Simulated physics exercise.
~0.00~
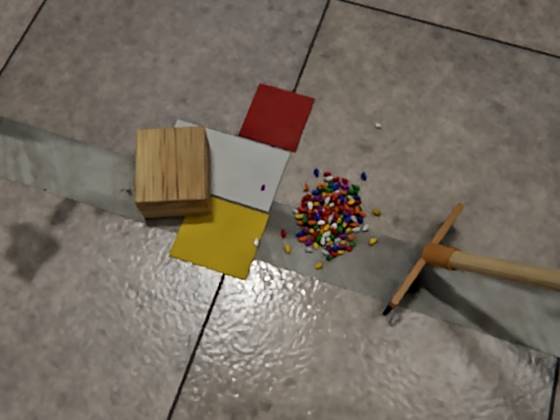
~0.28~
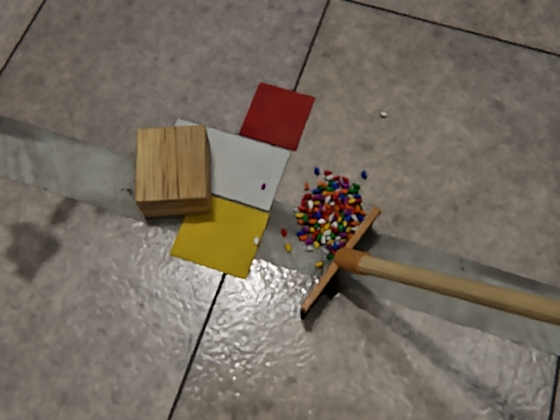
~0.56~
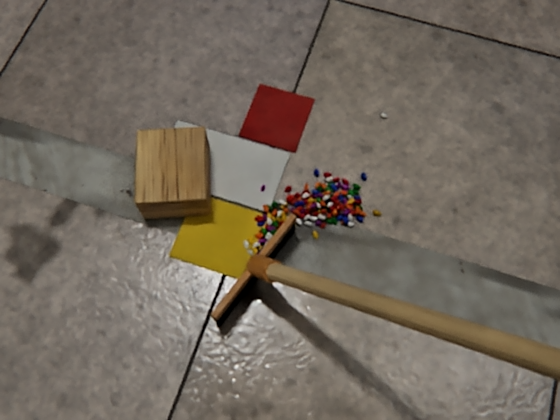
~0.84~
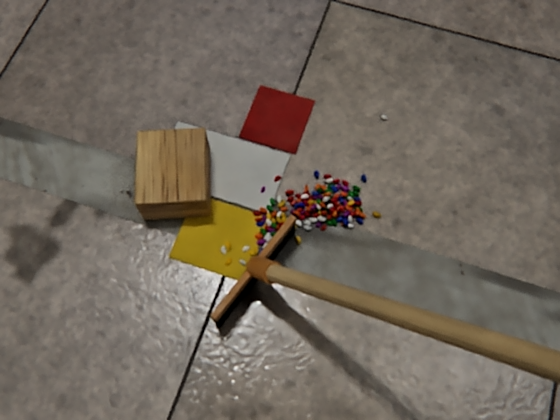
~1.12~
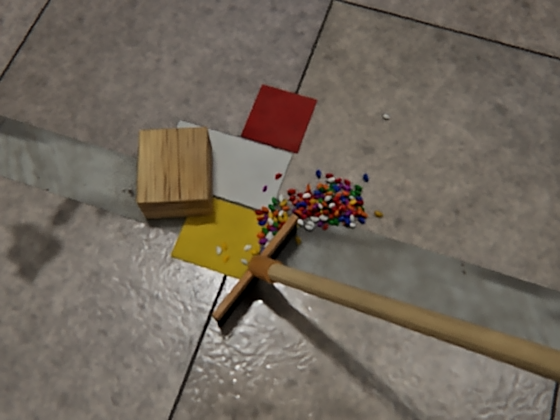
Squeegee sweeping left through a pile of colourful jelly beans, then stopping with most off the mats and a few on yellow.
